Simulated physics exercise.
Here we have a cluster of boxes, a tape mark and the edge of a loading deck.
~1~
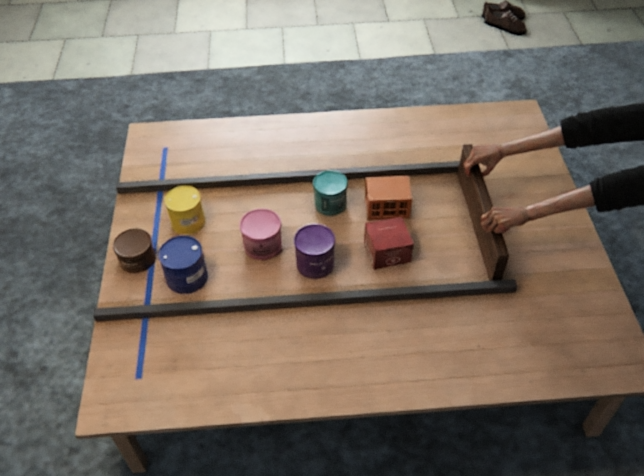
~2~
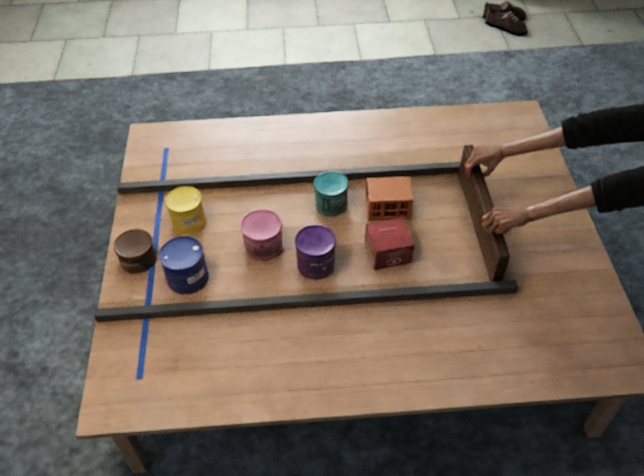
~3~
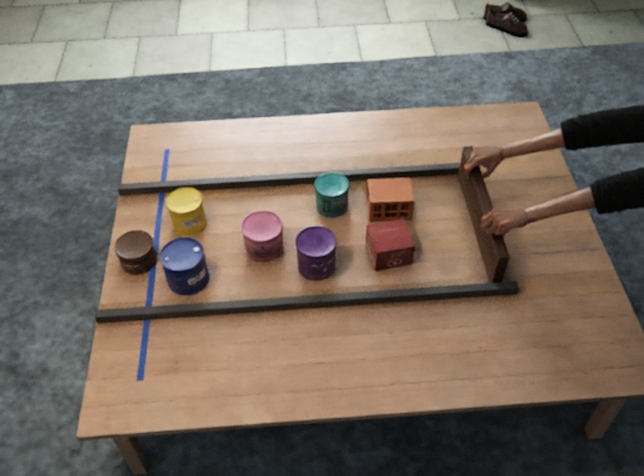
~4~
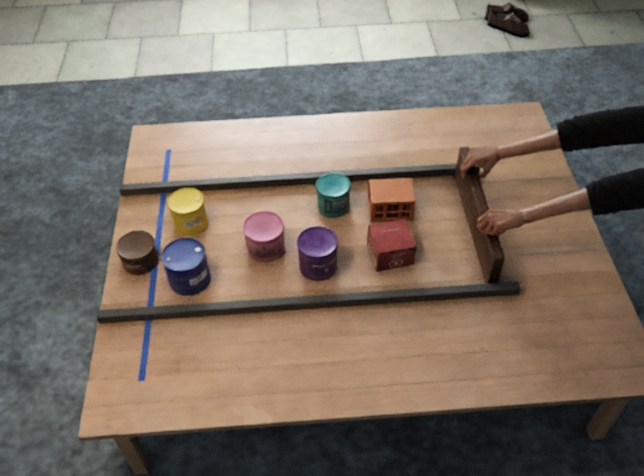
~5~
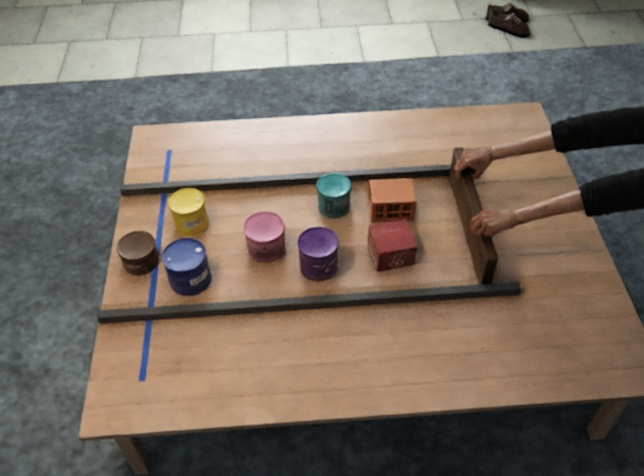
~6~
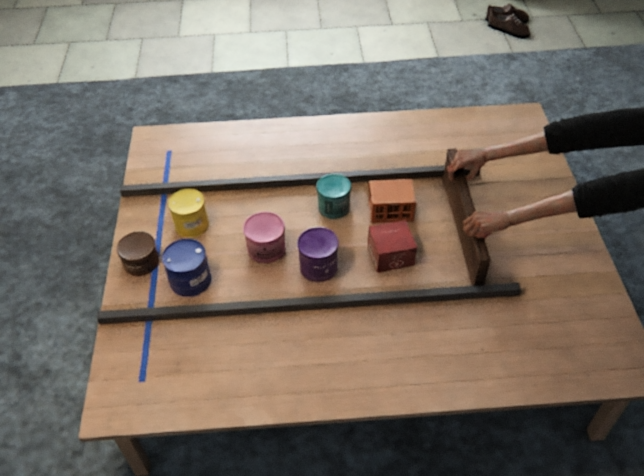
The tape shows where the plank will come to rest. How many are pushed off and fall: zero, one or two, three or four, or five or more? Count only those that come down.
Here the number that fall off is five or more.
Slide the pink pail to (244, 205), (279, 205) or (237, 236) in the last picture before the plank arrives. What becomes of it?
Place by place, it tumbles off; comes down; comes down.
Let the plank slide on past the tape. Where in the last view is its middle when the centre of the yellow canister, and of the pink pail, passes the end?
About (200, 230), and (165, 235) for the other.
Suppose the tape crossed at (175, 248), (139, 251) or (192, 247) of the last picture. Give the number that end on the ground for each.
It would be 3, 6 and 3.
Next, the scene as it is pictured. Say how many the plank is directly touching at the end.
2 of them.
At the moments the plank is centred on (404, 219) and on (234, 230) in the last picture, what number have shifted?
The counts are 2 and 8.
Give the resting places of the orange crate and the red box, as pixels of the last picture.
The orange crate stops around (137, 217); the red box around (133, 264).
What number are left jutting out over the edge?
Overhanging: 0.
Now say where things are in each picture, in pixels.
The first picture shows brown pail (135, 251); yellow canister (185, 210); blue canister (184, 265); plank (481, 211); tape (154, 247).
The second picture shows yellow canister (186, 211); plank (482, 211).
The third picture shows blue canister (185, 266); red box (390, 245).
The fourth picture shows brown pail (138, 253); orange crate (391, 200).
The fifth picture shows yellow canister (189, 213); pink pail (265, 237).
The sixth picture shows brown pail (139, 254); yellow canister (189, 213); blue canister (187, 268); plank (464, 215); tape (157, 249).
Soon after, none off yet; brown pail at rest near (139, 254); yellow canister at rest near (189, 213); blue canister at rest near (187, 268).
Then, none off yet; brown pail moving near (136, 253); yellow canister moved about its own width near (168, 217); blue canister moved about its own width near (157, 270).
At rest, the number that fall off is five or more; fallen, turquoise pail, purple pail, pink pail, blue canister, yellow canister and brown pail.
